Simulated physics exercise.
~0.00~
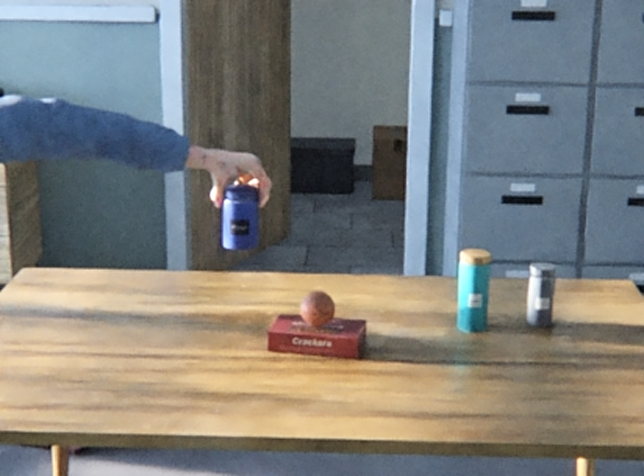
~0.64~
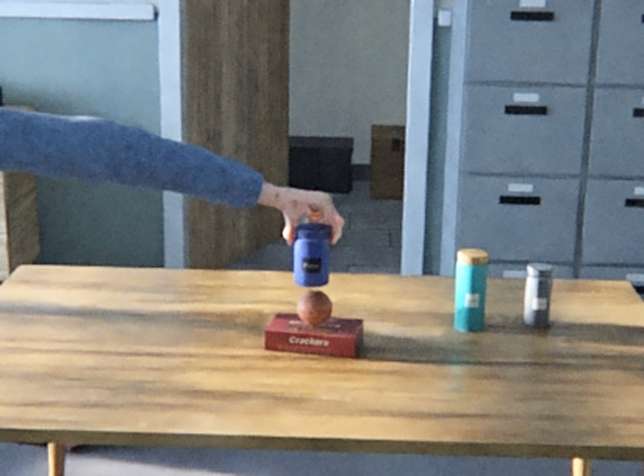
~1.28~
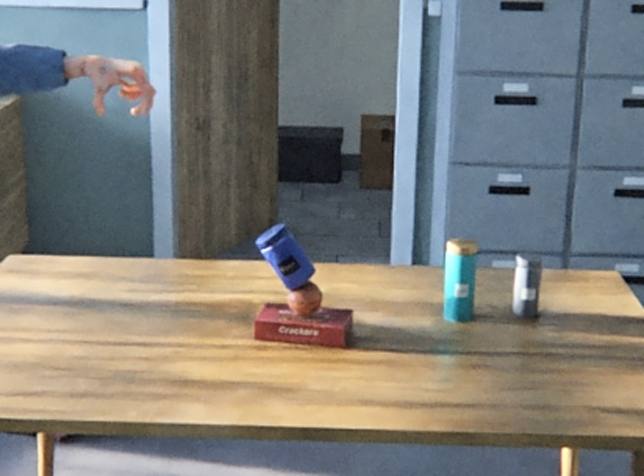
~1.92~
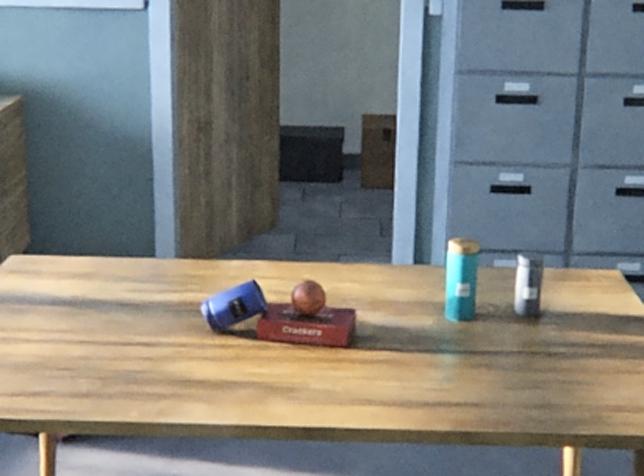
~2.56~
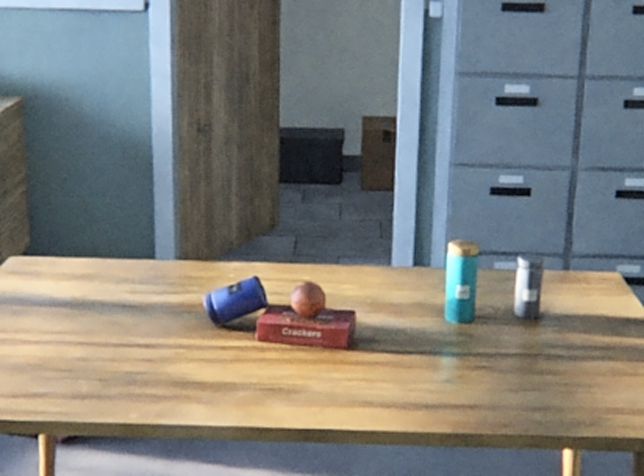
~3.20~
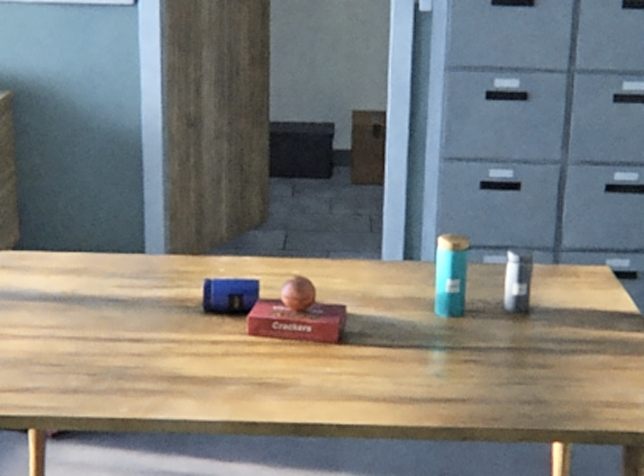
An arm in a blue sleeve reaches in from the left over a wooden table, seen from the front by a slightly swaying camera, with grey drawers and a doorway behind. On the table an orange ball rests on a red crackers packet, while a turquoise jar and a grey shaker stand to the right. The hand carries a blue jar rightward and lowers it upright onto the ball. It lets go and draws back as the jar tips to the left. The jar drops beside the packet, leans against it, then settles on its side, while everything else stays in place.
